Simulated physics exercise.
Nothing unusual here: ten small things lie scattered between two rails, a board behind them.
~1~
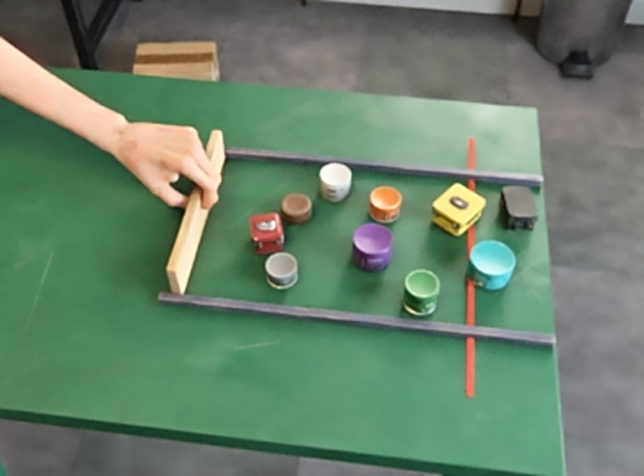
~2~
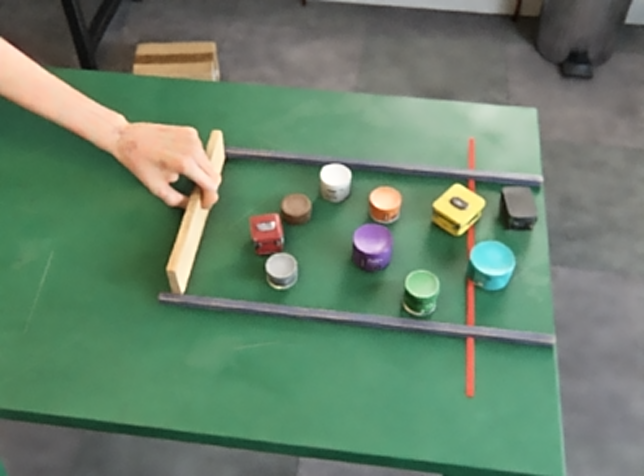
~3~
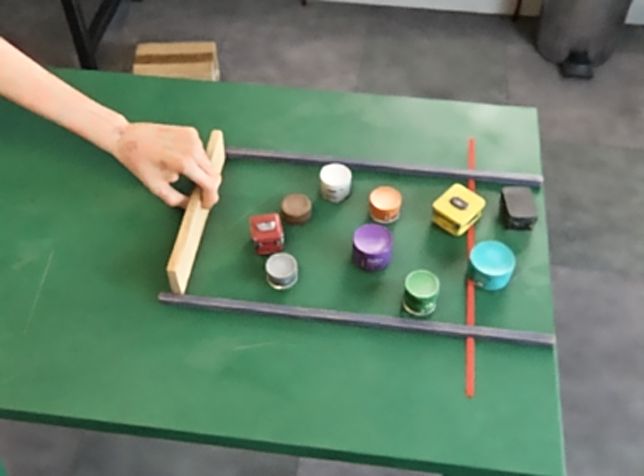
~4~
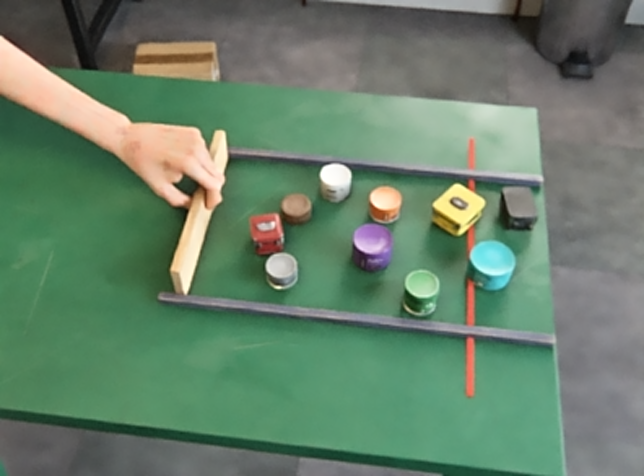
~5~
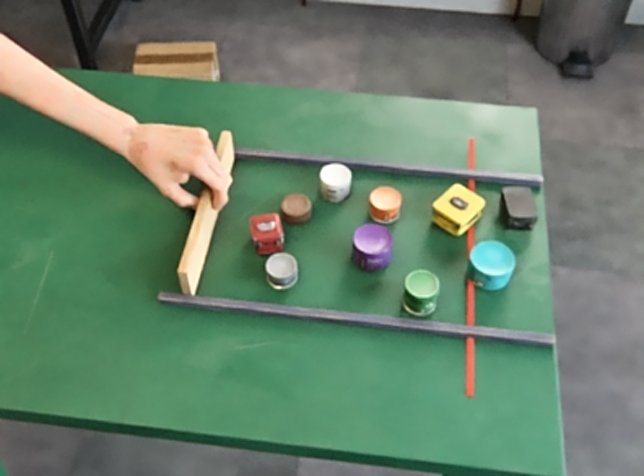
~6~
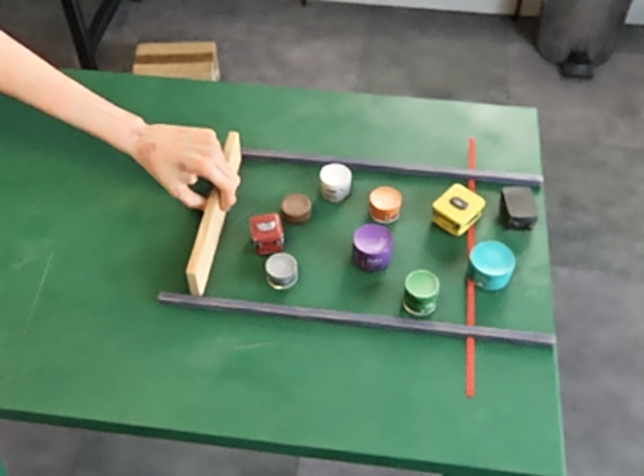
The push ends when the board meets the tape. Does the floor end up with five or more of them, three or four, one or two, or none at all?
Pretty sure the pieces that leave the surface number one or two this time.
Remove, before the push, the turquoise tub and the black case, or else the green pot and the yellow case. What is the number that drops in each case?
Result, first then second: 0, 1.
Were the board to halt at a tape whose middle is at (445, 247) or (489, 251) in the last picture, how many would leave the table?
In that order 0 and 2.
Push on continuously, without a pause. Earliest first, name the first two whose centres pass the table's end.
They are the turquoise tub, then the black case.
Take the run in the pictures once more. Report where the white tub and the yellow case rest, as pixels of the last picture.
First at (488, 189); second at (522, 219).
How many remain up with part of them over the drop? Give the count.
Count: 0.
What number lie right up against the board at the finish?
It touches 6.
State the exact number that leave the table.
That would be exactly 2.
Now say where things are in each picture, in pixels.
In the first frame, black case (518, 209); turquoise tub (490, 265); yellow case (458, 211); board (198, 208); tape (471, 249).
In the second frame, turquoise tub (490, 266); grey pot (282, 271).
In the third frame, yellow case (458, 211); board (198, 208).
In the fourth frame, black case (518, 209); green pot (421, 293).
In the fifth frame, turquoise tub (490, 266); red case (267, 235).
In the sixth frame, black case (518, 209); turquoise tub (490, 266); yellow case (458, 211); board (216, 210); tape (471, 249).
A little later, none off yet; black case at rest near (518, 209); turquoise tub at rest near (490, 266); yellow case at rest near (458, 211).
When it is over, the number that fall off is one or two; down, turquoise tub and black case.
